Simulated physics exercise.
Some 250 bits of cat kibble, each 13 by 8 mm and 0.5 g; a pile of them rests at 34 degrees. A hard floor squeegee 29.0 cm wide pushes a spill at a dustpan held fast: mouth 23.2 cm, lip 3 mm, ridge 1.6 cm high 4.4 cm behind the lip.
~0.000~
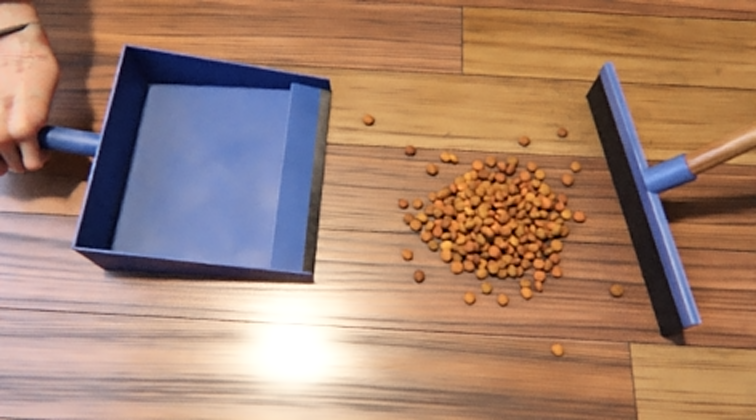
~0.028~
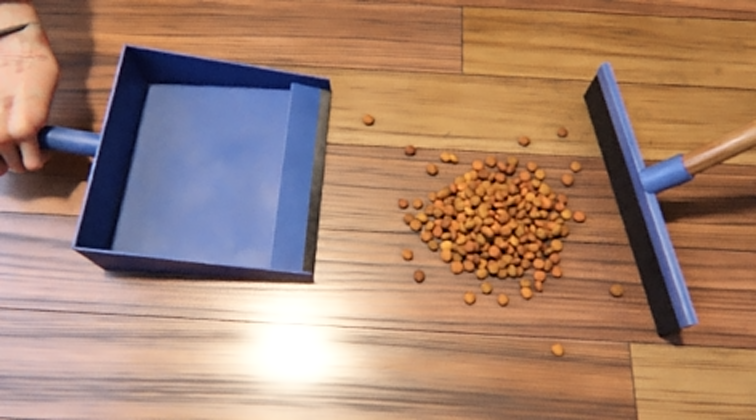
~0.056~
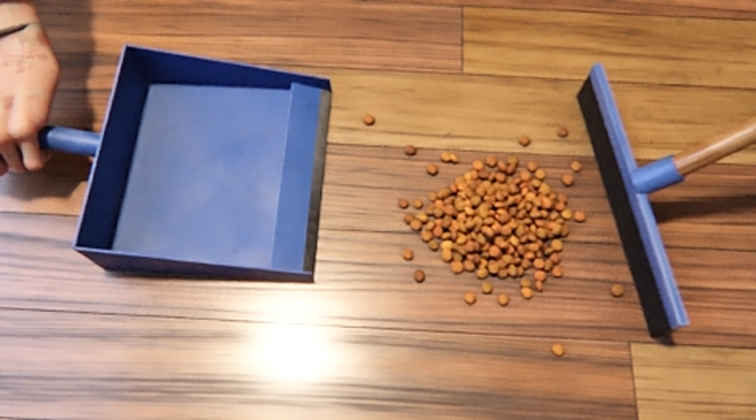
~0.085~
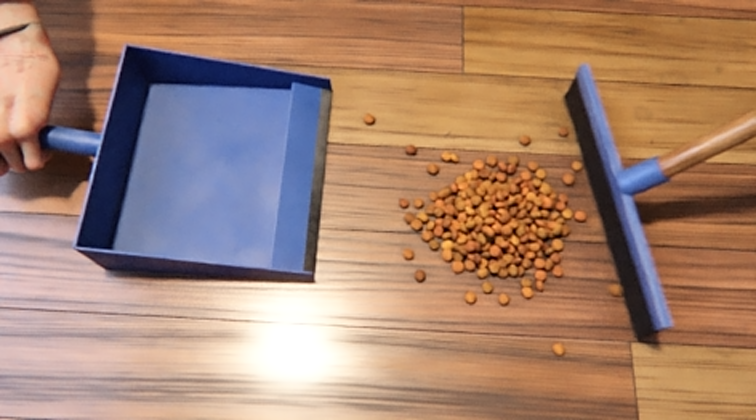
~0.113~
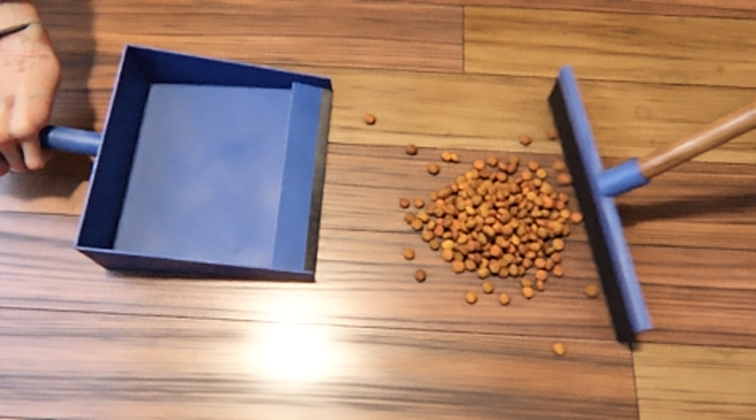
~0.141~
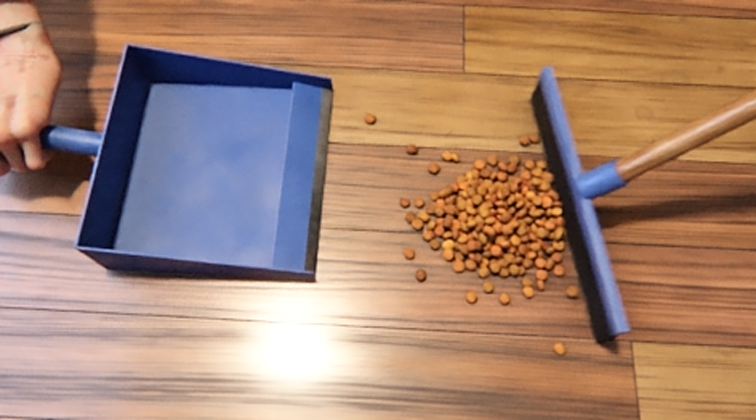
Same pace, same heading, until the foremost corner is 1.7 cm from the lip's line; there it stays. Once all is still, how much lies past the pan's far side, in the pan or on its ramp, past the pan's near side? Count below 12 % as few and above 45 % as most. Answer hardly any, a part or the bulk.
Past the pan's far side: Hardly any; in the pan or on its ramp: A part; past the pan's near side: A part.
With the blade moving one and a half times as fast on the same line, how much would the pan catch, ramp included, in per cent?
In that case some 30 per cent.
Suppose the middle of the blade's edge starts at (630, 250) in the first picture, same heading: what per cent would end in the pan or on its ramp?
About 30 per cent.
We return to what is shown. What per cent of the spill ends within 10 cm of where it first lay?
About 0 per cent.
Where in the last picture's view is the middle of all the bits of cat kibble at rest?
At about (324, 242).
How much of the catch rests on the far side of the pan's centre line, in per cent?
About 20 per cent.
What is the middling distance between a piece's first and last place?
About 20 cm.
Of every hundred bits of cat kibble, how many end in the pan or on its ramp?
About 25 per cent.
Then, at 0.29 s, middle of the blade 15 cm from the lip; 0 % over the lip, far side 0 %, near side 10 %.
Then, at 0.39 s, middle of the blade 7 cm from the lip; 0 % over the lip, far side 0 %, near side 20 %.
After 0.63 s, middle of the blade 4 cm from the lip; 25 % over the lip, far side 0 %, near side 30 %.
By 1.2 s all is still; far side 0 %, pan 25 %, near side 30 %, in front of the lip or behind the blade 50 %.
